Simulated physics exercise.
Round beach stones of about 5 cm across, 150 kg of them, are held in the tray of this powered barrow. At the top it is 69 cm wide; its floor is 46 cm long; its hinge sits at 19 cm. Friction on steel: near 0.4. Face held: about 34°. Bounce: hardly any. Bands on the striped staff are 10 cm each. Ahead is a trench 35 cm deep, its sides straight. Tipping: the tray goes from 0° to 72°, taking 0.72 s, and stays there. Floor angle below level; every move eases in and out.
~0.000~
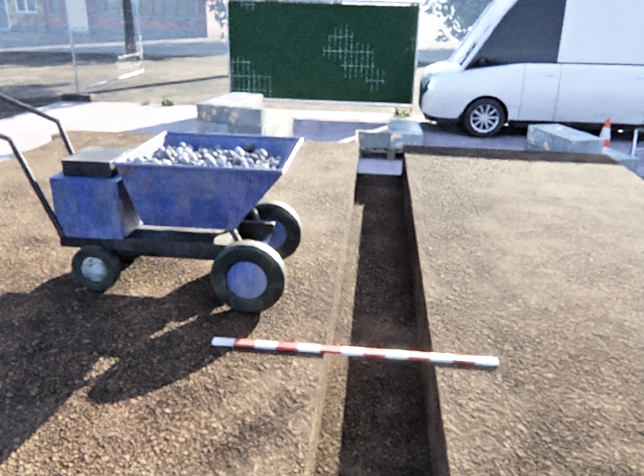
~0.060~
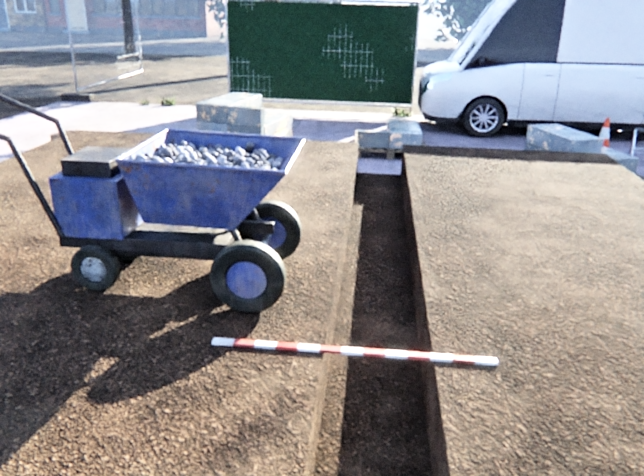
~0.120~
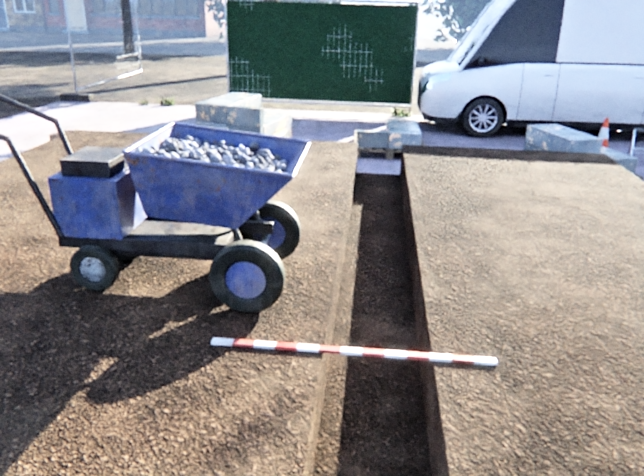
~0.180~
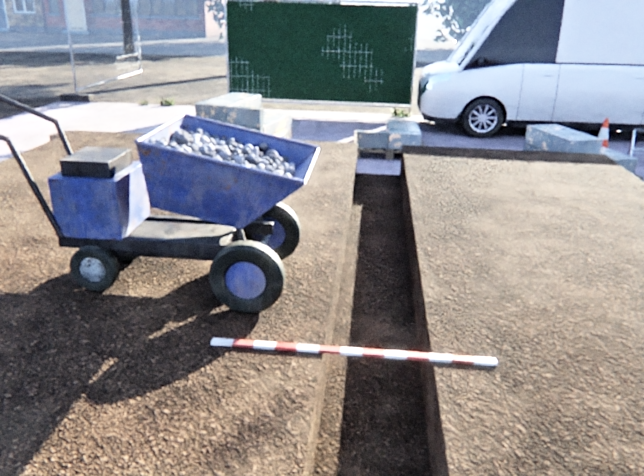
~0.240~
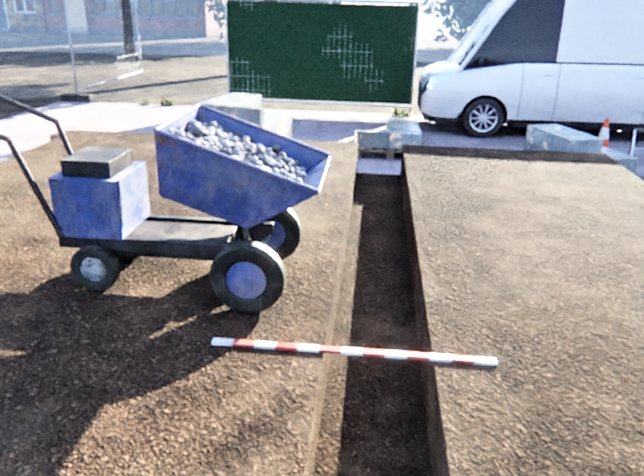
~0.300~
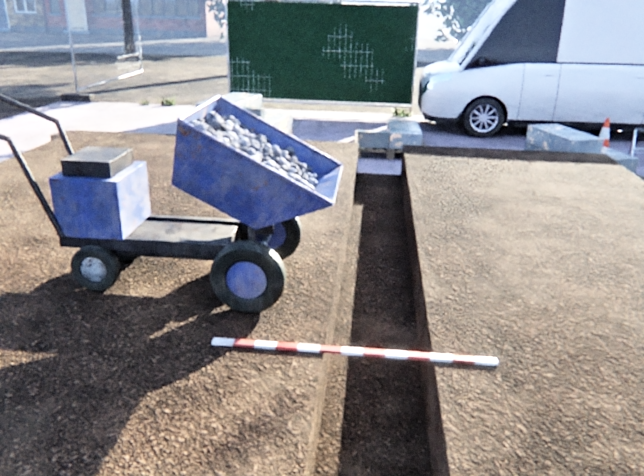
At the start, a blue wheeled barrow holding a tray of rounded grey stones stands level on brown ground, left of a straight-sided trench. The tray then begins to lean forward, its rear rising, and tilts steadily more steeply toward the right, the stones still inside while the barrow's wheels stay put.
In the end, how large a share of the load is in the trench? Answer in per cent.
A share of roughly 72 %.
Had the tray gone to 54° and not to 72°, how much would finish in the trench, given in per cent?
About 50%.
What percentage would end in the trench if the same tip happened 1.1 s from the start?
80 %.
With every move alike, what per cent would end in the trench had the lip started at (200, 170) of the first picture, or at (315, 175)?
90 % and 35 %.
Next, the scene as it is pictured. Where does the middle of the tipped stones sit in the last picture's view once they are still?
Their middle lands near (403, 332).
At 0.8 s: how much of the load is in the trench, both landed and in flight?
Some 35 per cent of the load by that point.
After 0.5 s the floor is at 61°; 100 % in the tray; the foremost stones are at (358, 237).
After 0.8 s the floor is at 72°; 62 % in the tray, 35 % in the trench, 3 % past the trench; the foremost stones are at (441, 296).
After 1.2 s the floor is at 72°; 17 % in the tray, 56 % in the trench, 28 % past the trench; the foremost stones are at (601, 310).
After 3.1 s the floor is at 72°; 0 % in the tray, 72 % in the trench, 28 % past the trench; the foremost stones are past the picture's edge.
